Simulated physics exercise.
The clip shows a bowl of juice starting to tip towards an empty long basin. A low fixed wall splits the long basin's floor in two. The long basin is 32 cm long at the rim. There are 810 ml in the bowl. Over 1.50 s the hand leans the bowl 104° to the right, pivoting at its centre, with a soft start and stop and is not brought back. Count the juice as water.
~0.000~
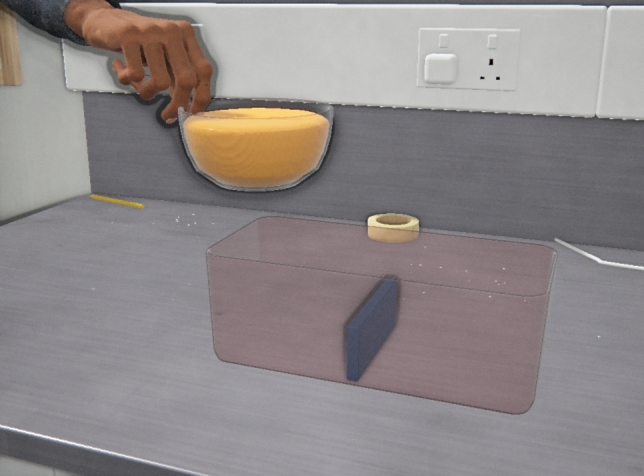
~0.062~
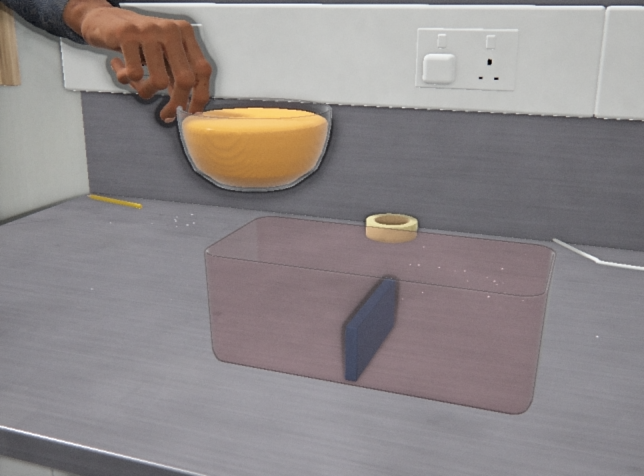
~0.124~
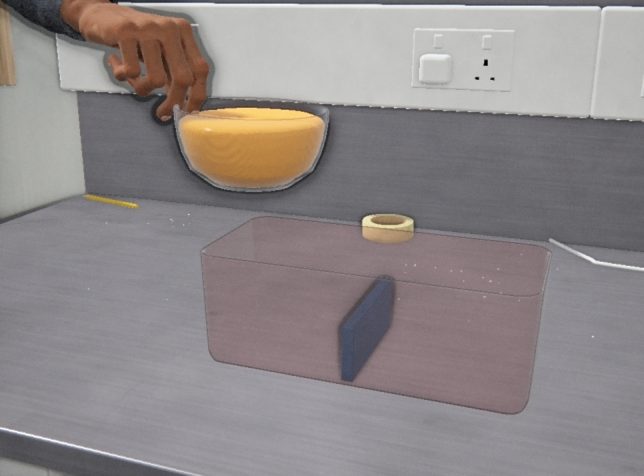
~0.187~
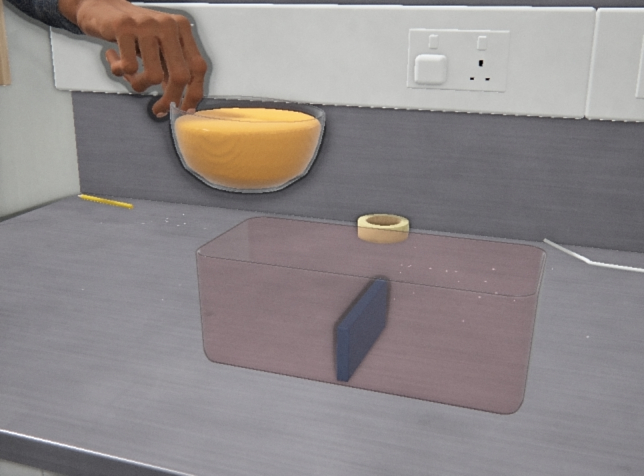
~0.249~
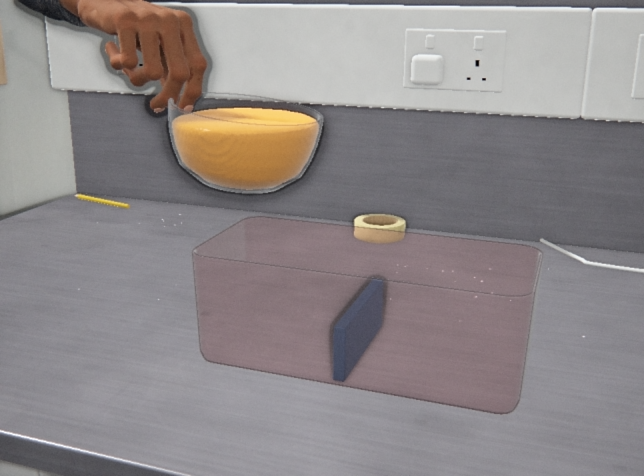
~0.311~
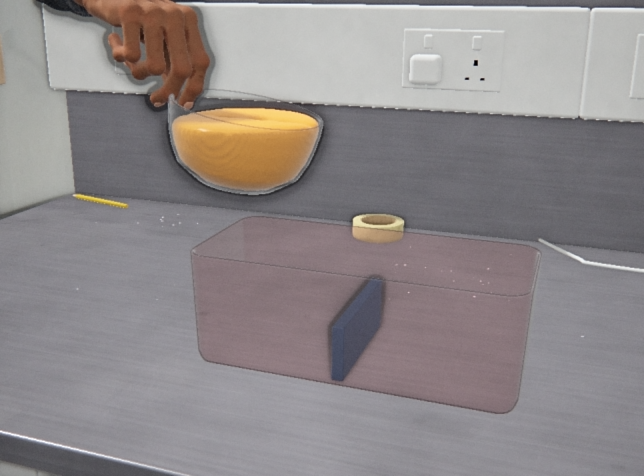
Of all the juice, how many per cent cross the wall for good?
The far part has some 60 per cent.
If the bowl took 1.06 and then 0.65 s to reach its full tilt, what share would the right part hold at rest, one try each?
In turn about 55 and 40 per cent.
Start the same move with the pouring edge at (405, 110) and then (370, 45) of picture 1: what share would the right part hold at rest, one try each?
First 100, then 95 per cent.
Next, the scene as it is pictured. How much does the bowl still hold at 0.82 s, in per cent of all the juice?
Near 48 in a hundred.
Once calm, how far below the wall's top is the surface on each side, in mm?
Some 40 mm on the left and 34 mm on the right.
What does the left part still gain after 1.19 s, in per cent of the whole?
Near 9 in a hundred.
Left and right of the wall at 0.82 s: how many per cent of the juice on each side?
Left about 5, right about 22.
After 0.82 s the tilt is 59° and 48 per cent is still to pour, 5 is left of the wall and 22 right of it.
After 1.19 s the tilt is 93° and 5 per cent is still to pour, 31 is left of the wall and 60 right of it.
After 1.58 s the tilt is 104° and 0 per cent is still to pour, 39 is left of the wall and 60 right of it.
After 2.00 s the tilt is 104° and 0 per cent is still to pour, 39 is left of the wall and 60 right of it.
In the end 39 per cent lies left of the wall, 60 right of it and 0 outside.
